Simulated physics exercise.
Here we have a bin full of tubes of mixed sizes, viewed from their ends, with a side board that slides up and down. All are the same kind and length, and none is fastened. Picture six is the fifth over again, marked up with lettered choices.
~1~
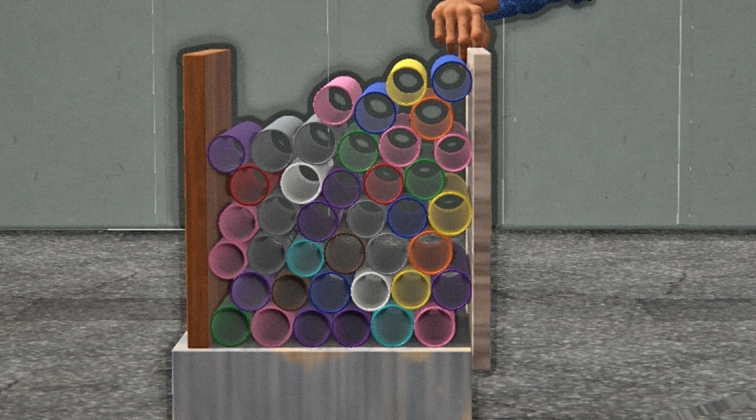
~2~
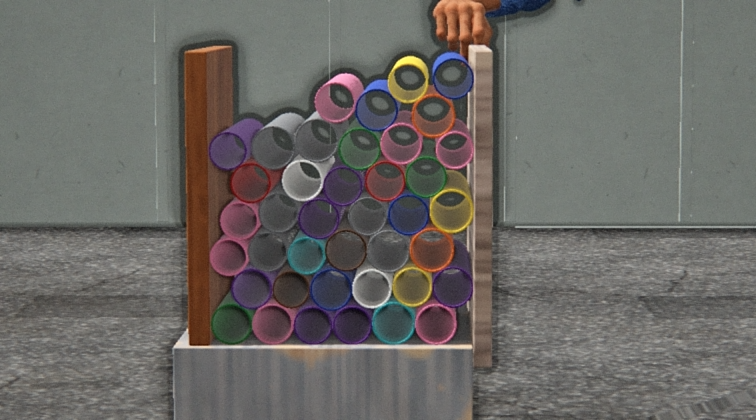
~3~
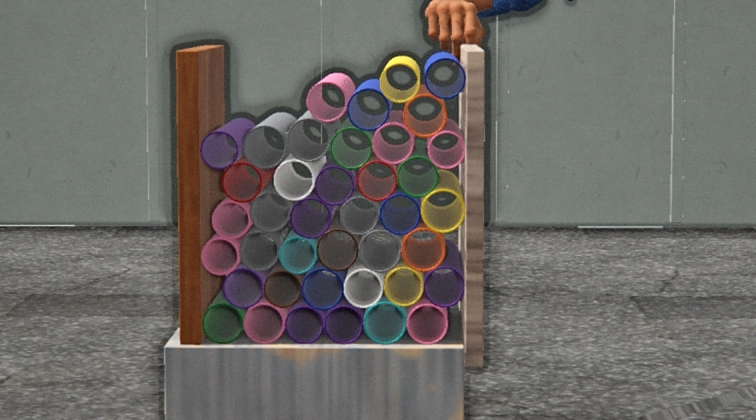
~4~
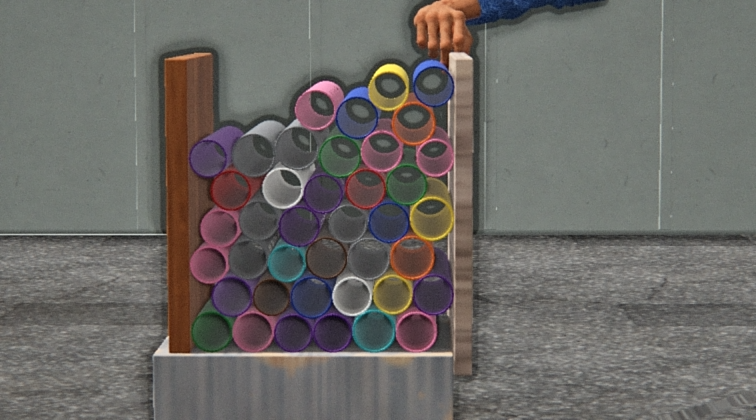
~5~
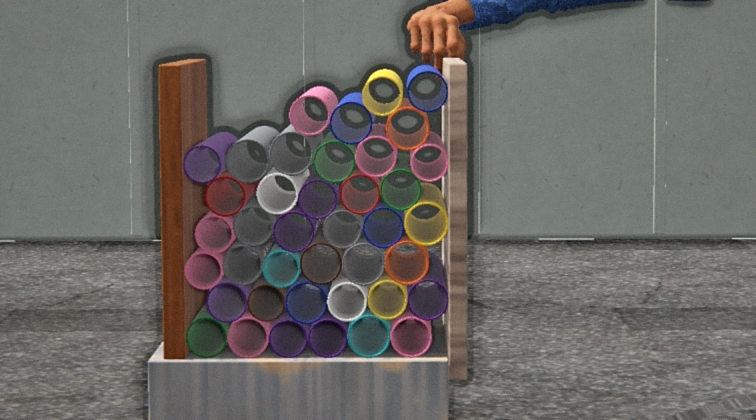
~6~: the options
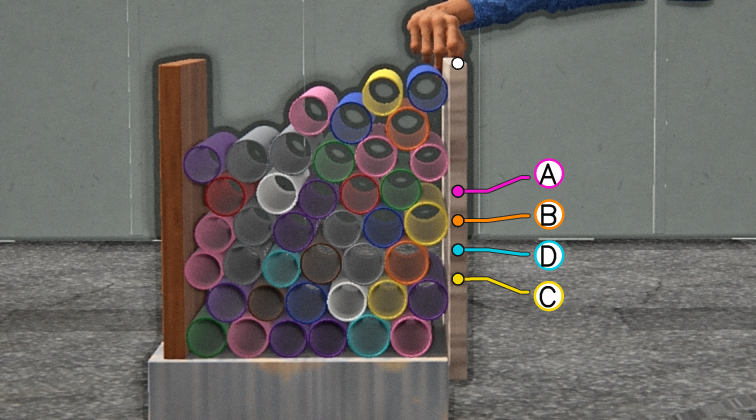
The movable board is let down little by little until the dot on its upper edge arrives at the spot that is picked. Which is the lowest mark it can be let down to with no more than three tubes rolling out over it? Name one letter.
Mark A is as low as it can go.
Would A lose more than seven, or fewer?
Fewer than seven.
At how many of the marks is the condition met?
One of them.
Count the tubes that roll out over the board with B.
The count is four.
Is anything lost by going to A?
At A: Yes.
On the marked copy, A at (458, 192); B at (458, 220); C at (458, 279); D at (458, 250); the white dot at (458, 63).
Taking A. A third of the way, top of the board (449, 124).
Two thirds of the way, top of the board (449, 190).
When it is over, top of the board (449, 191), one out over the board.
As for the rest, B four out over the board; C more than three out over the board; D four out over the board.
